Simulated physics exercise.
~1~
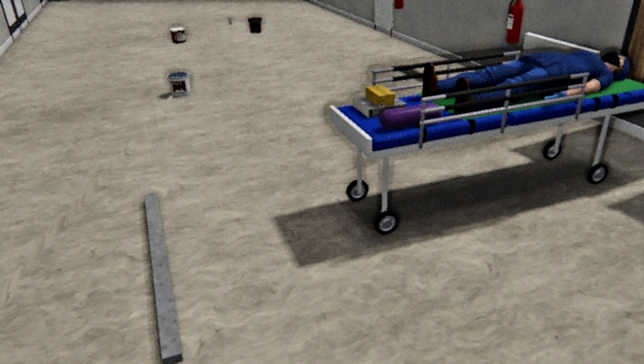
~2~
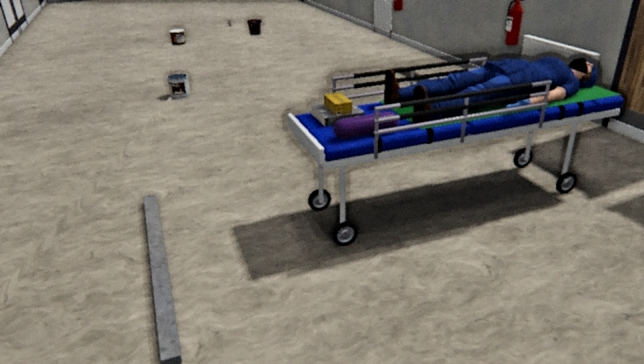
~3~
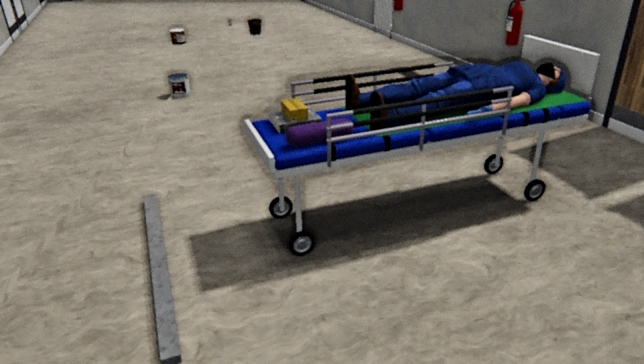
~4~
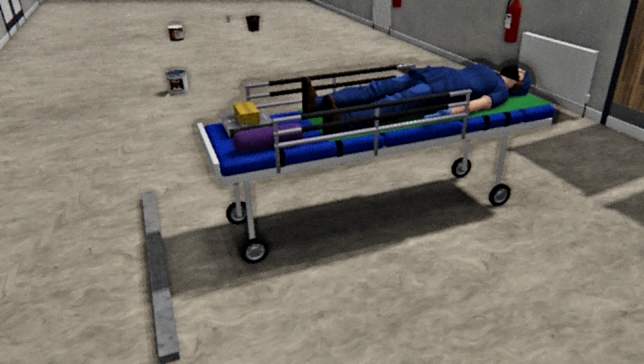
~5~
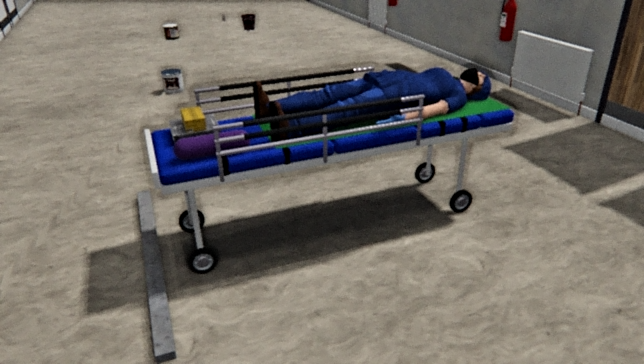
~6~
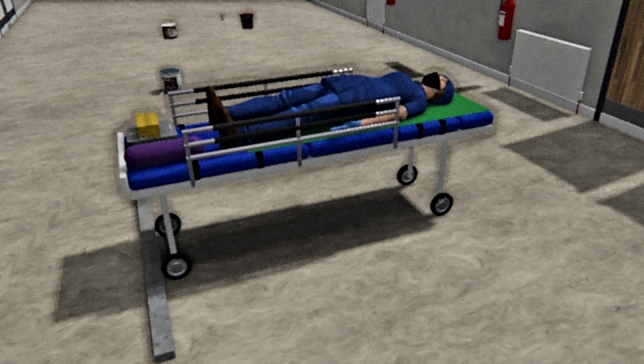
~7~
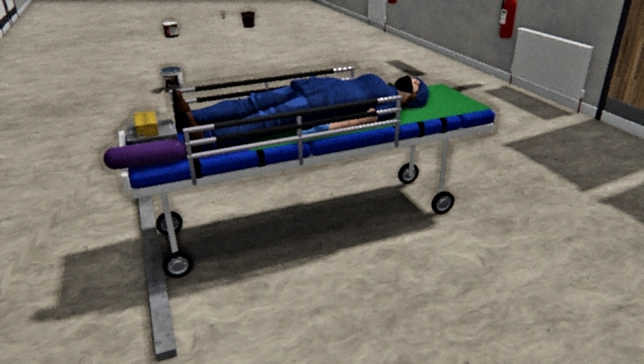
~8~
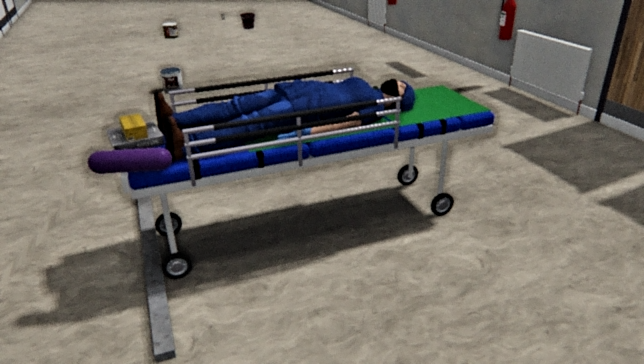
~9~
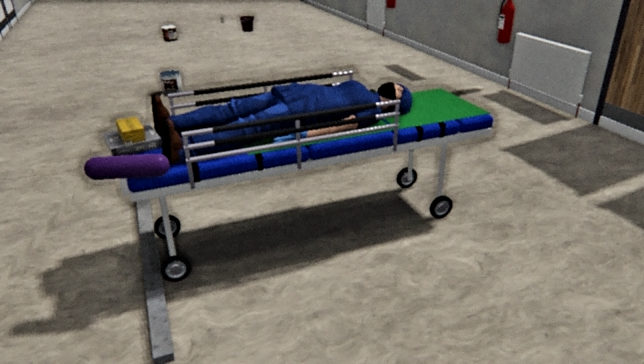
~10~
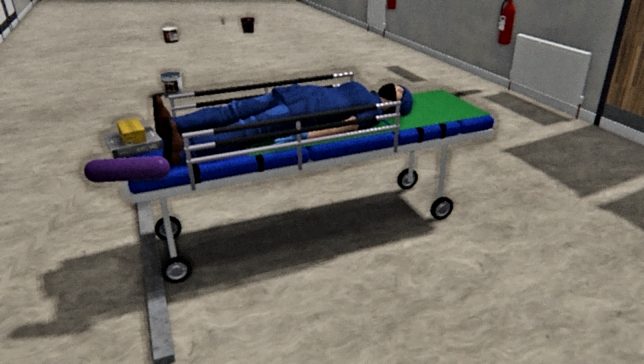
The video shows a patient in blue lying on a wheeled trolley that rolls left along a passage and stops at a sill on the floor; the patient and purple bottle slide toward the foot end, where the bottle overhangs the edge beside a yellow box, all remaining aboard.
